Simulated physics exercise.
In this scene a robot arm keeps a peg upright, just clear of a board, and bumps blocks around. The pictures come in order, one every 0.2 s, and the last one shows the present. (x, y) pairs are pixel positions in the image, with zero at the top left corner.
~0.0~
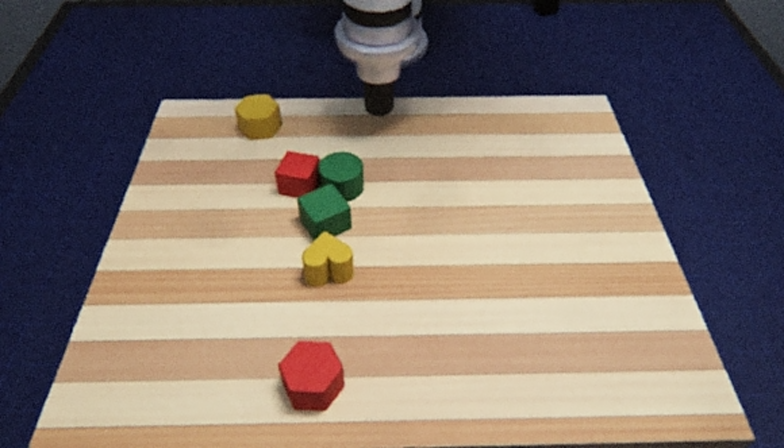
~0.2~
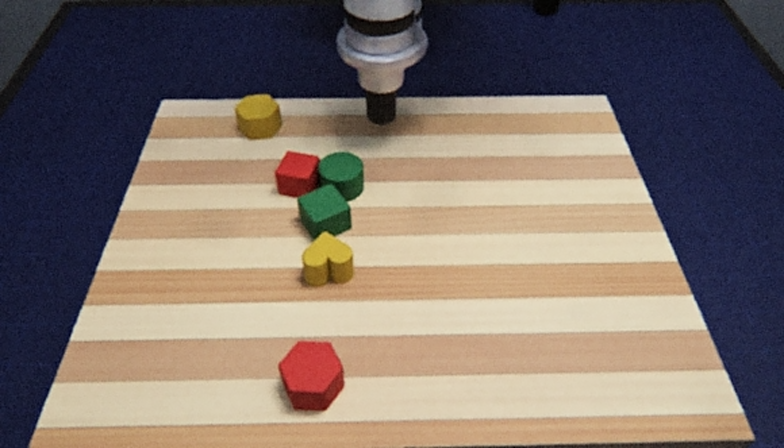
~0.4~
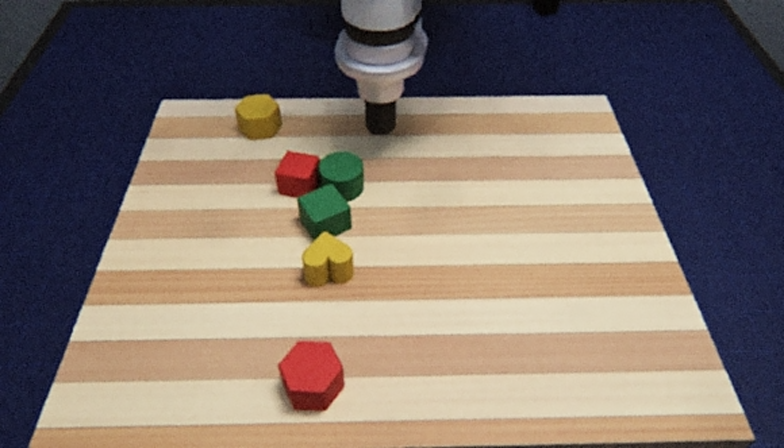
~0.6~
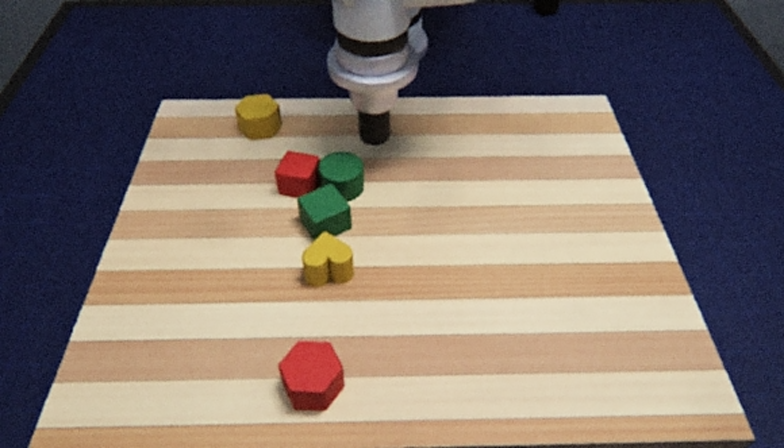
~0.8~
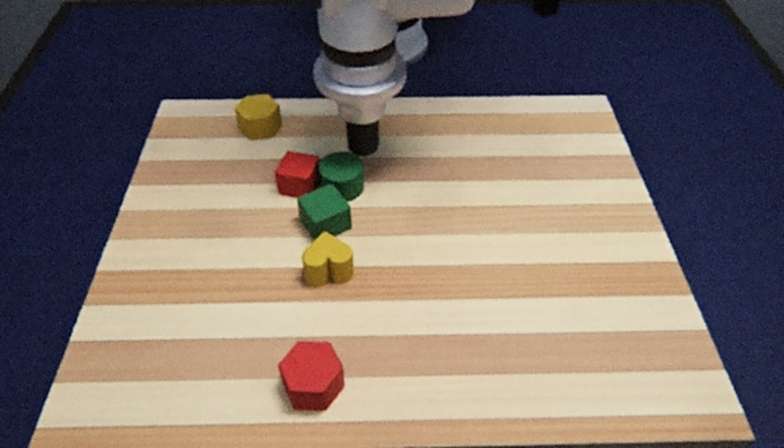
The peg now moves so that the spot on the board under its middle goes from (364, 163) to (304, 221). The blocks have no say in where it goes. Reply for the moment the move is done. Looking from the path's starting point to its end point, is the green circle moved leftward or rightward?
To the path's right.
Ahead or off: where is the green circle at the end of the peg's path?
By then it is in front of the peg.
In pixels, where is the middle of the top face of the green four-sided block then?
Pixel (288, 240).
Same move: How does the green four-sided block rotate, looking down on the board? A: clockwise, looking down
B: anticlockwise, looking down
Answer: B.
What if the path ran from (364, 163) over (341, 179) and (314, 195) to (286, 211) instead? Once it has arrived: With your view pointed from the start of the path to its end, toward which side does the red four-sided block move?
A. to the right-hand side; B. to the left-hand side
A (to the right-hand side)
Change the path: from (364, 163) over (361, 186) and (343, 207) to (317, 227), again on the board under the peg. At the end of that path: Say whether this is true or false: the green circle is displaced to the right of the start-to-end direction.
Answer: True.
The first path, step by step. One third of the way, peg (344, 166); red four-sided block (290, 165), turned 20° clockwise; green four-sided block (313, 219), turned 25° anticlockwise; green circle (320, 183).
Two thirds of the way, peg (323, 186); red four-sided block (287, 165), turned 30° clockwise; green four-sided block (293, 233), turned 75° anticlockwise; yellow heart-shaped block (330, 255); green circle (291, 199).
At the end, peg (302, 205); red four-sided block (287, 165), turned 30° clockwise; green four-sided block (288, 240), turned 90° anticlockwise; yellow heart-shaped block (330, 255); green circle (261, 214).
